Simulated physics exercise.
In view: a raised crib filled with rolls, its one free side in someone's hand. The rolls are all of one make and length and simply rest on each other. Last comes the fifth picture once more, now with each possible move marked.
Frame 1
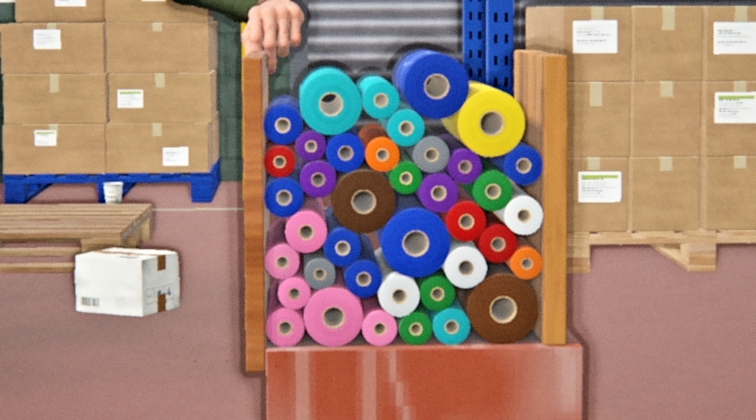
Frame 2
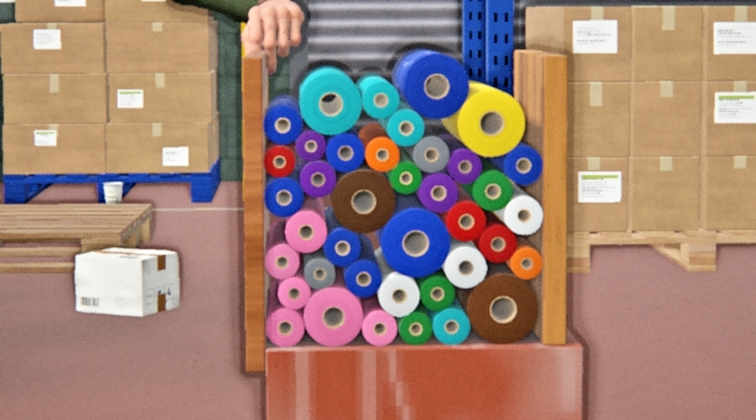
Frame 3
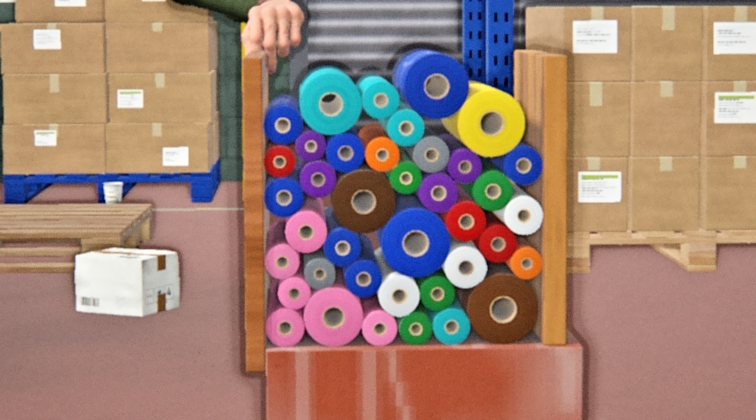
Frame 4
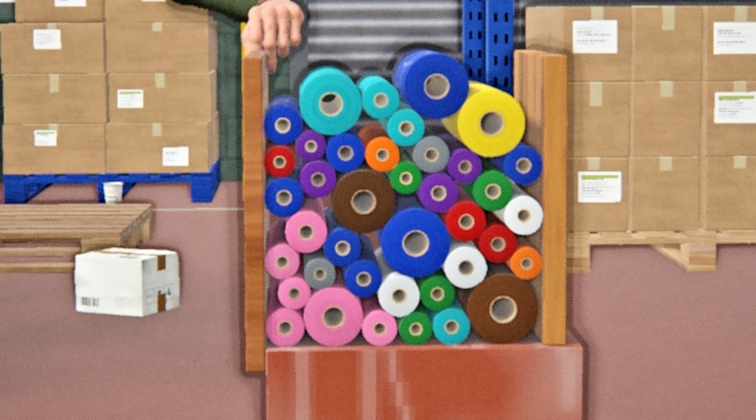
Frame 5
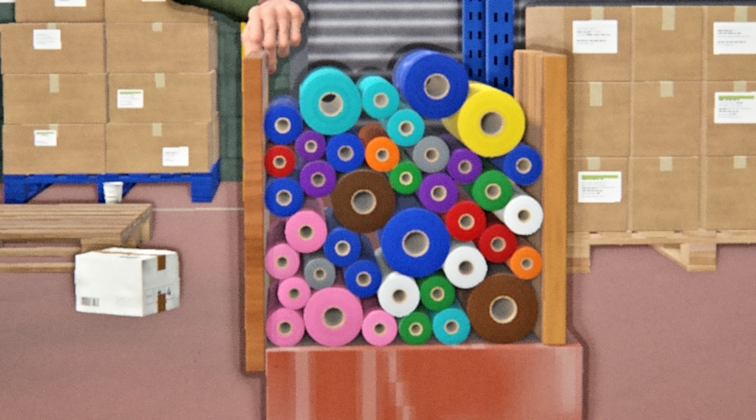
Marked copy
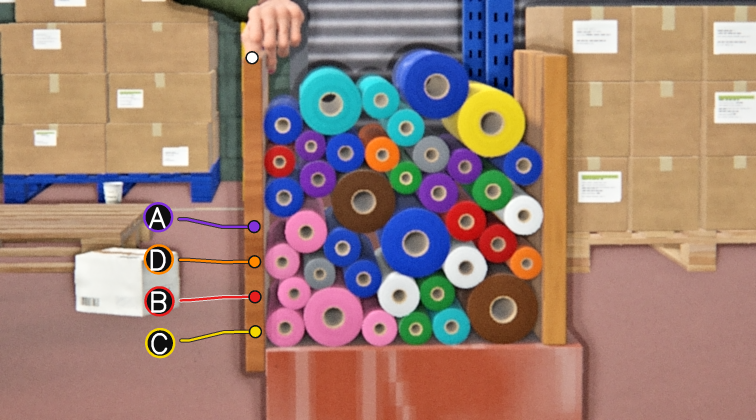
A hand rests on the left side board of a crib of colourful, motionless rolls.
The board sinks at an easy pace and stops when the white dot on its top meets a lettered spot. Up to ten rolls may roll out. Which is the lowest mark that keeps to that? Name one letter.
It can be let down to D.
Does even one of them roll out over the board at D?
At D: Yes.
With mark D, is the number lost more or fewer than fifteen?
At D, fewer than fifteen.
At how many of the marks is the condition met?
The number is two.
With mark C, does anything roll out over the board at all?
Yes.
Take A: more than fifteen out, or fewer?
It loses fewer than fifteen.
On the marked copy, A at (254, 227); B at (255, 297); C at (255, 332); D at (254, 262); the white dot at (252, 58).
With D. Early on, top of the board (263, 147).
Further on, top of the board (264, 246).
At the end, top of the board (265, 261), nine out over the board.
As for the rest, A about seven out over the board; B eleven out over the board; C more than ten out over the board.
